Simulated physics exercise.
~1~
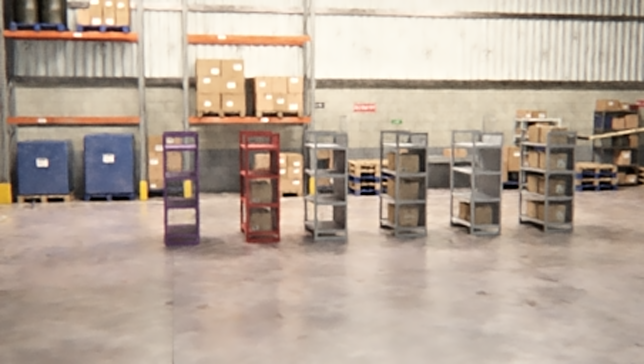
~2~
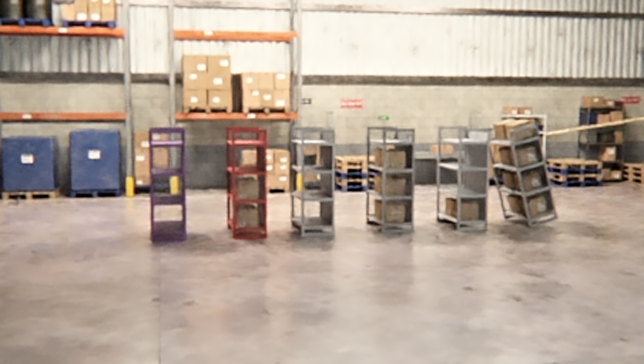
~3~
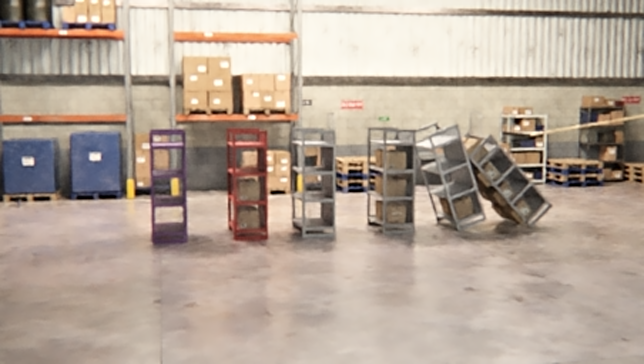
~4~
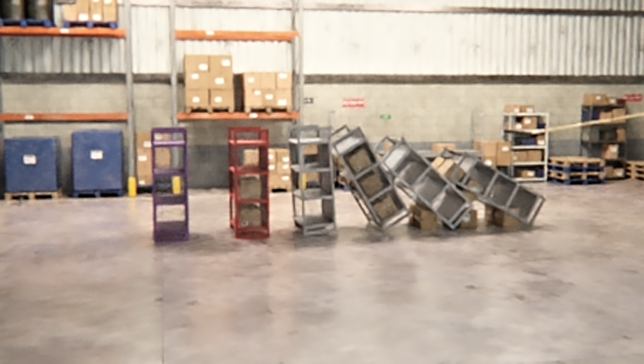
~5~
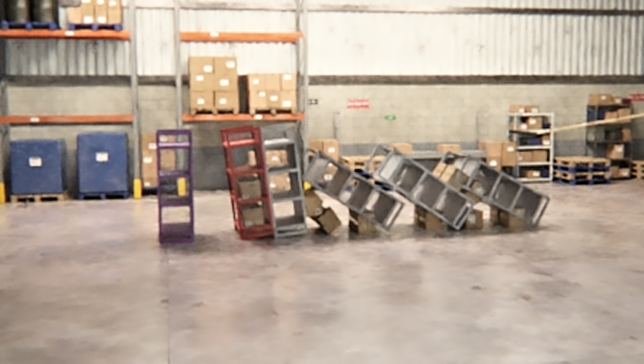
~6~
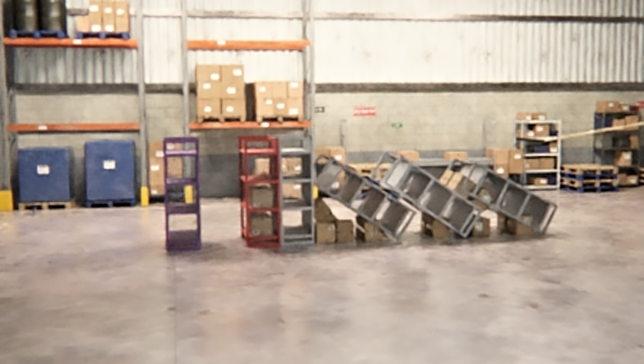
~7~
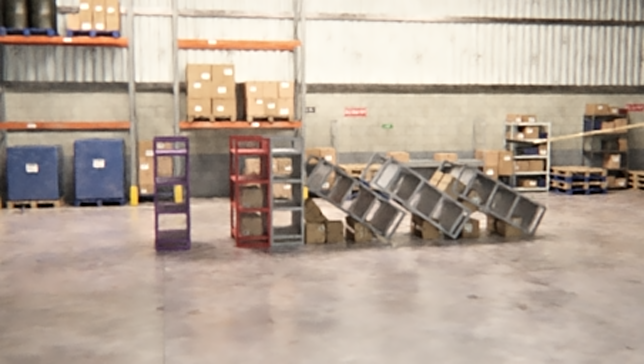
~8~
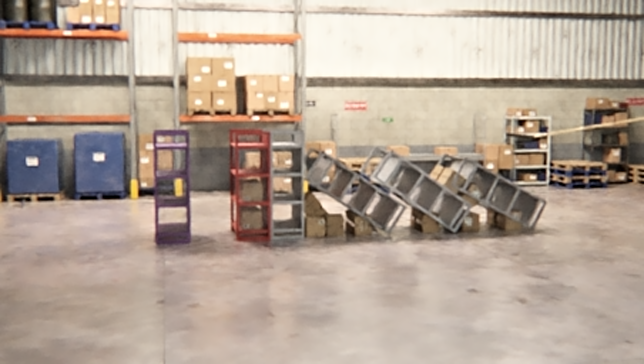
The clip shows a pole tipping the rightmost of six warehouse shelving units leftward, toppling two more grey units as cartons spill. The next grey unit knocks against the red one, which tilts briefly and rights itself, leaving three units slumped and the grey, red and purple ones standing.
